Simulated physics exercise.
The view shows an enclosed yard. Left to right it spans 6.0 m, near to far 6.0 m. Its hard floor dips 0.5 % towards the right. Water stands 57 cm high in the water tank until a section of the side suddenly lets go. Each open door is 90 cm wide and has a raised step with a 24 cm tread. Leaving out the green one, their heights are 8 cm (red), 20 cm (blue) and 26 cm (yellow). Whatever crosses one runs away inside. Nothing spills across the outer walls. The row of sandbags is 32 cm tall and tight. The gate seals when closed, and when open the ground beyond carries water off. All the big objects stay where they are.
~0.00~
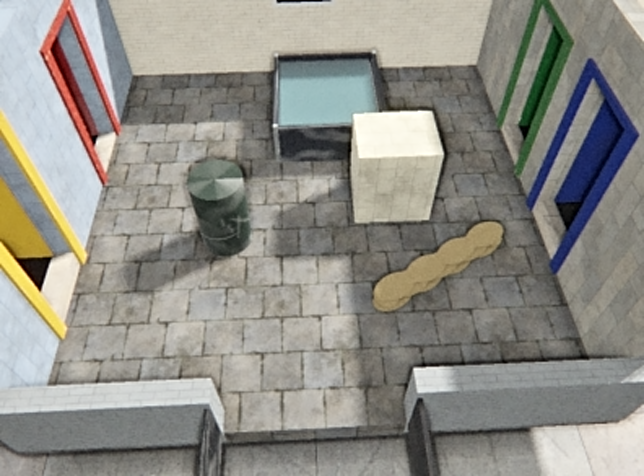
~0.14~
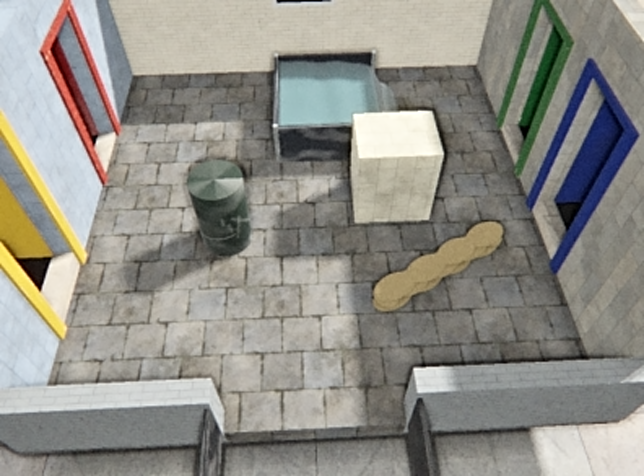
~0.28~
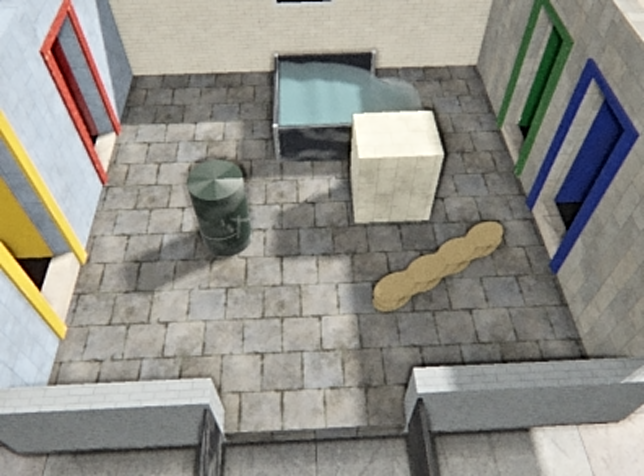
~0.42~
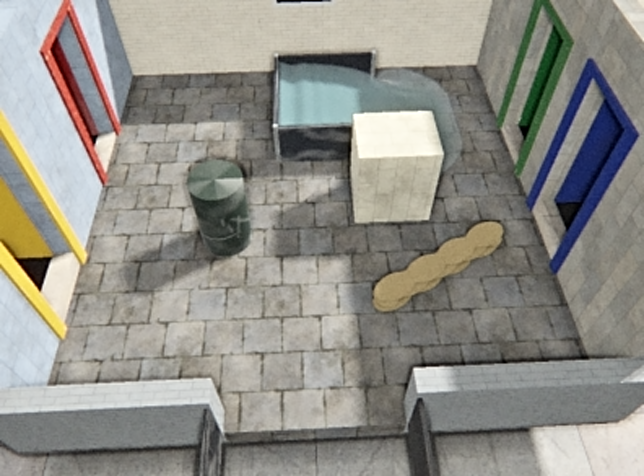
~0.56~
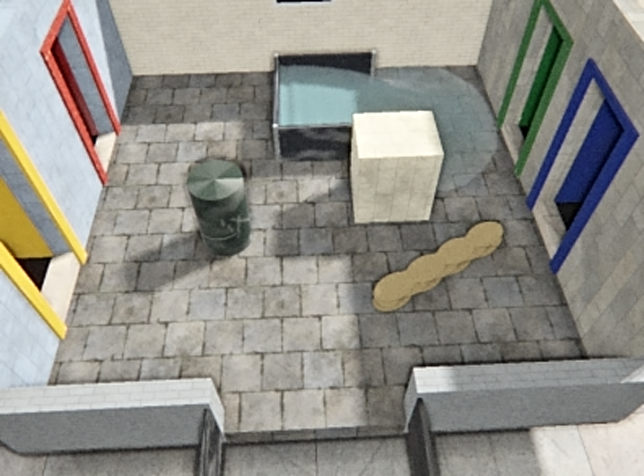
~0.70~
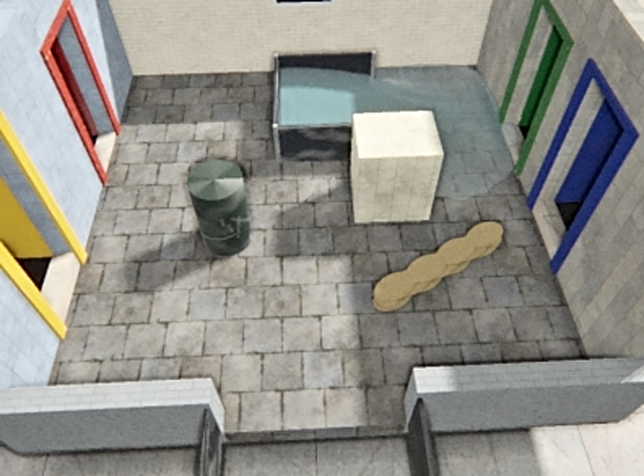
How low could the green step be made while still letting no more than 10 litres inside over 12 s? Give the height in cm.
Some 27 cm above the ground.
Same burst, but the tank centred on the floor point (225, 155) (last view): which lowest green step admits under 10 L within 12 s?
Then roughly 25 cm.
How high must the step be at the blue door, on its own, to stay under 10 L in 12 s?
Roughly 10.0 cm at blue.
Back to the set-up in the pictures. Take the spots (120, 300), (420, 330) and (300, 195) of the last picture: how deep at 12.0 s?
Roughly 4, 3 and 3 cm, in turn.
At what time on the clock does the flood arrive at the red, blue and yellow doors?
Red 5.0 s, blue 1.3 s, yellow 7.0 s.
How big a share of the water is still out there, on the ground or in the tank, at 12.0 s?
About 84 per cent.
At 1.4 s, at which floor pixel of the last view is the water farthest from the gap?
Around (538, 235).
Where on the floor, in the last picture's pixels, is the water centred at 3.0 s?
Around (429, 136).
After 1.4 s water covers 20 % of the floor, deepest (44 cm) near (475, 66); 28 cm at the green door, 55 litres in over its 10 cm step.
After 3.0 s water covers 30 % of the floor, deepest (18 cm) near (510, 159); 18 cm at the green door, 172 litres in over its 10 cm step.
After 12.0 s water covers 95 % of the floor, deepest (7 cm) near (506, 151); 6 cm at the green door, 191 litres in over its 10 cm step.
At the green door as built, the water arrived by 0.7 s and peaked near 28 cm at 1.6 s.
With a step of 23 cm, 29 litres would have come in within the 12 s; with 31.5 cm, 2 litres. So under 10 litres takes about 27 cm.
